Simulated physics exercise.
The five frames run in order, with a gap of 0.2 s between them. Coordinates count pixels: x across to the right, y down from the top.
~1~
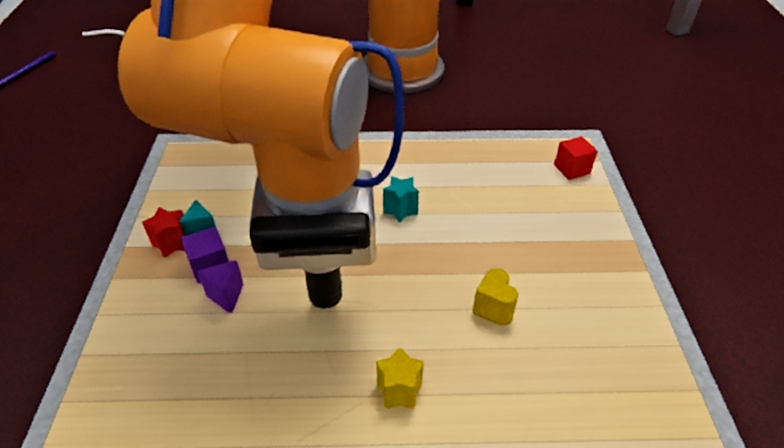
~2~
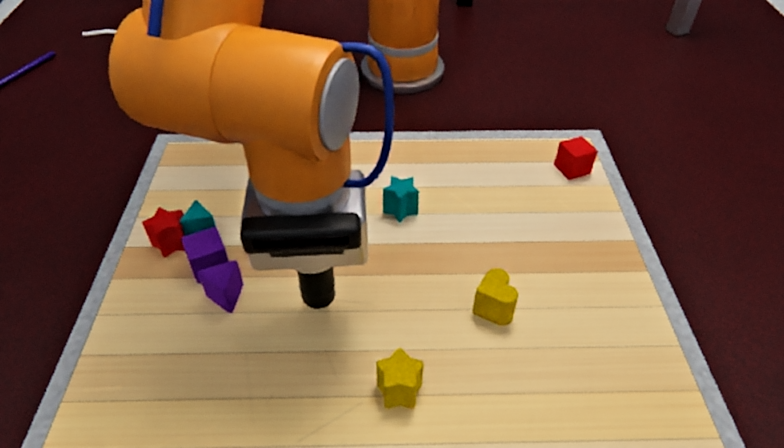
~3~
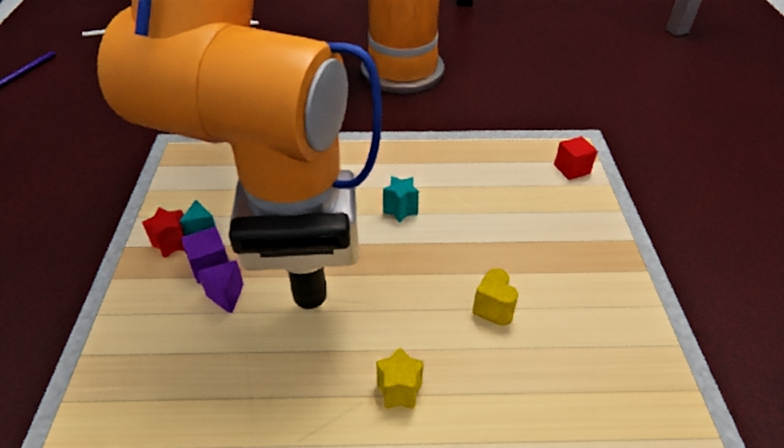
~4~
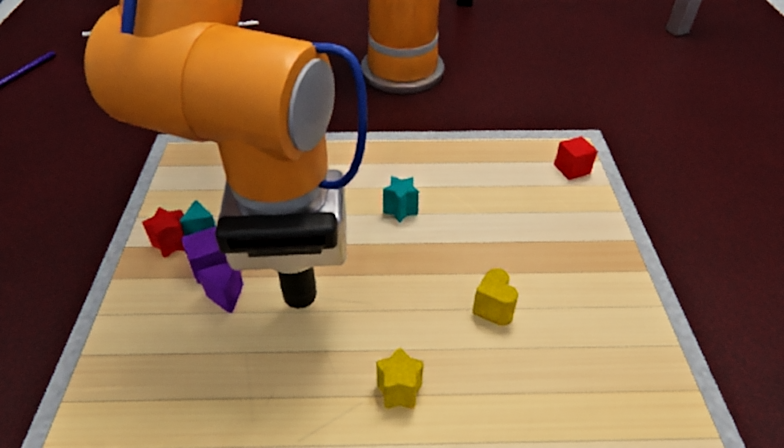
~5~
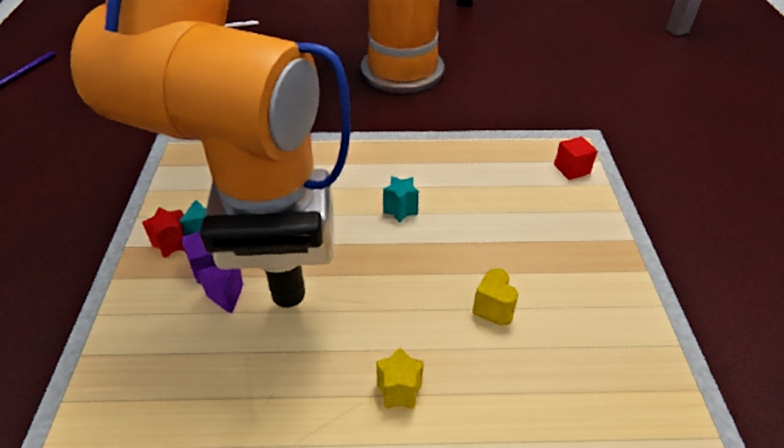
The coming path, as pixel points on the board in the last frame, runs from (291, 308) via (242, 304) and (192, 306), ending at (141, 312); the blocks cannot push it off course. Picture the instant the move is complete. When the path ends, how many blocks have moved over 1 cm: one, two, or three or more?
My answer is one.
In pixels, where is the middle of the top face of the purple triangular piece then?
At the end it should sit near (157, 263).
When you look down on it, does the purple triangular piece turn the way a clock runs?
Short answer: Yes.
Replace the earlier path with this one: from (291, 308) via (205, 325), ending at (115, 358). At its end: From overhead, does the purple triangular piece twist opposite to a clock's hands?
No, that is not how it ends up.
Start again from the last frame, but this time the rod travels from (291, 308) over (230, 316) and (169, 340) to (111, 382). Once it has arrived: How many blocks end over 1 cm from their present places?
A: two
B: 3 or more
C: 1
C - 1.
On the path given first. One third of the way, rod at (238, 292); purple triangular piece at (210, 271), turned 10° clockwise.
Two thirds of the way, rod at (187, 293); purple triangular piece at (168, 265), turned 45° clockwise.
At the end, rod at (135, 299); purple square unmoved; purple triangular piece at (157, 263), turned 80° clockwise.
